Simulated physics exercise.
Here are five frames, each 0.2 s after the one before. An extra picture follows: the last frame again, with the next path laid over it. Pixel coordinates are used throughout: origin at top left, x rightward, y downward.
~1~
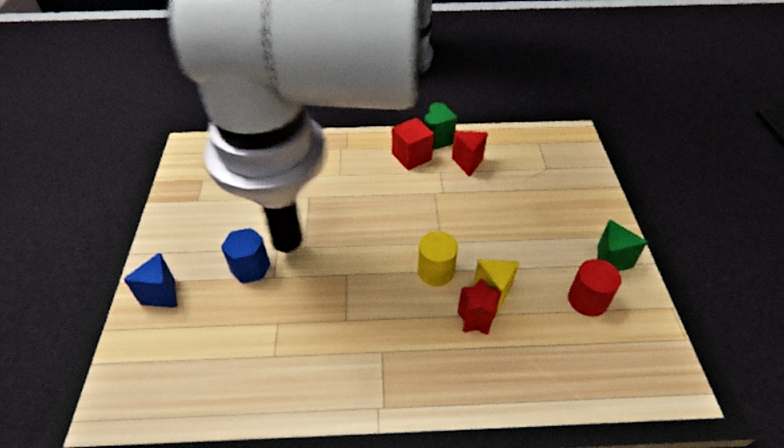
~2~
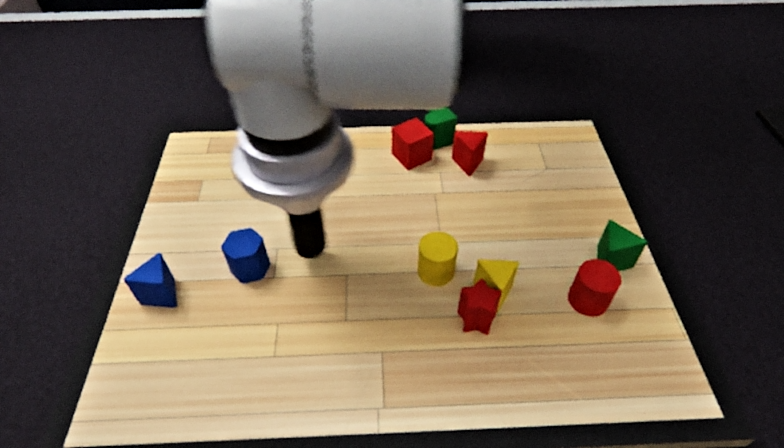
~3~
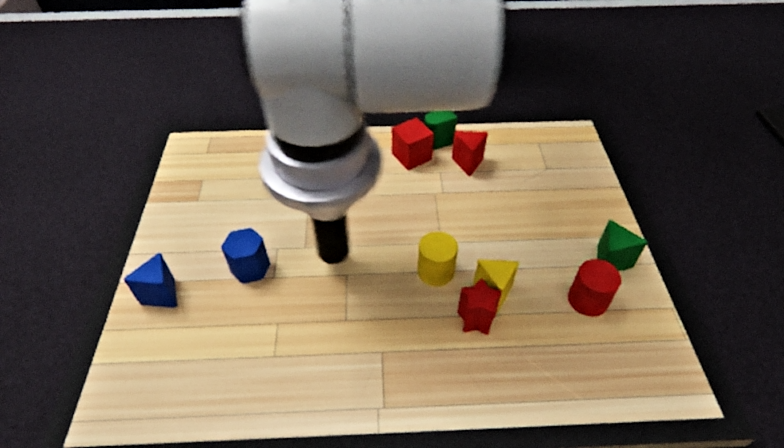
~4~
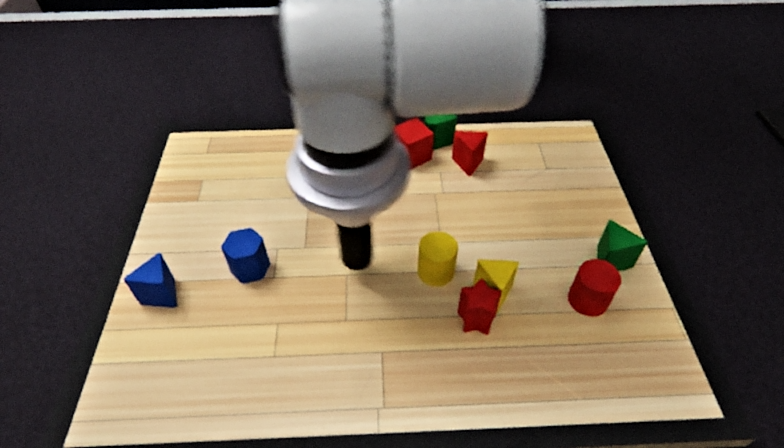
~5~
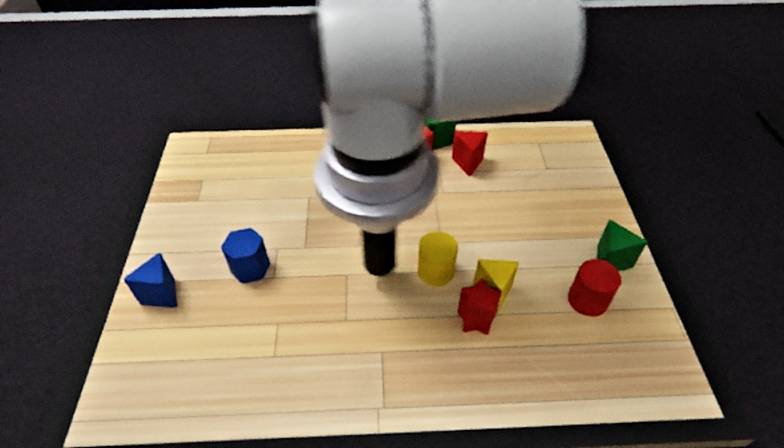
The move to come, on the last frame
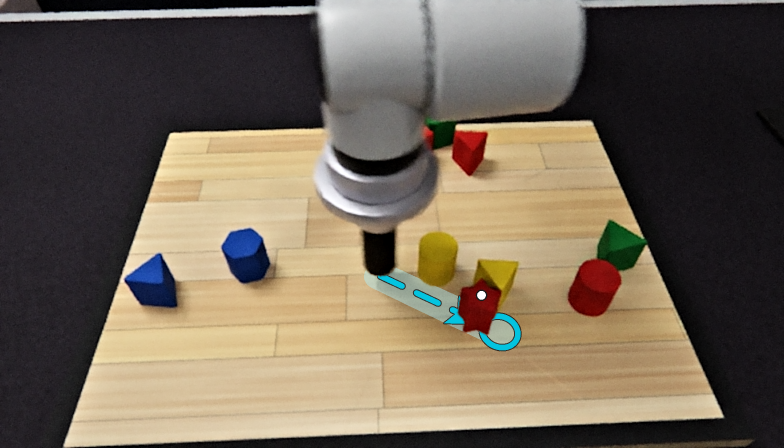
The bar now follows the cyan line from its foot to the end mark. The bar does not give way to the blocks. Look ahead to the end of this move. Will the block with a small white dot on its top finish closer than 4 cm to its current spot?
No.
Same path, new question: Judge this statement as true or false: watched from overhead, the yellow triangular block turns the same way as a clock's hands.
False - the claim does not hold.
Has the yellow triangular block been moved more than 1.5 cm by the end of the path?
No - that is not the case.
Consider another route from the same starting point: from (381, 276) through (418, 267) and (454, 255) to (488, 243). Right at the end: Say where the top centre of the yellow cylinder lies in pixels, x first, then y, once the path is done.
I predict (511, 243).
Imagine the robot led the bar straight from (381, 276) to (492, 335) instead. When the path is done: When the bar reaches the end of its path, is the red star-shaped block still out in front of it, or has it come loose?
That block remains ahead.
Path on the board, from (381, 276) directly to (500, 332); the dot is on the red star-shaped block.
The first path, step by step. One third of the way, bar (421, 283); yellow cylinder (443, 246).
Two thirds of the way, bar (461, 301); yellow cylinder (444, 246); red star-shaped block (500, 303).
At the end, bar (503, 321); yellow cylinder (444, 246); red star-shaped block (547, 318), turned 20° anticlockwise; yellow triangular block (504, 271), turned 20° anticlockwise.
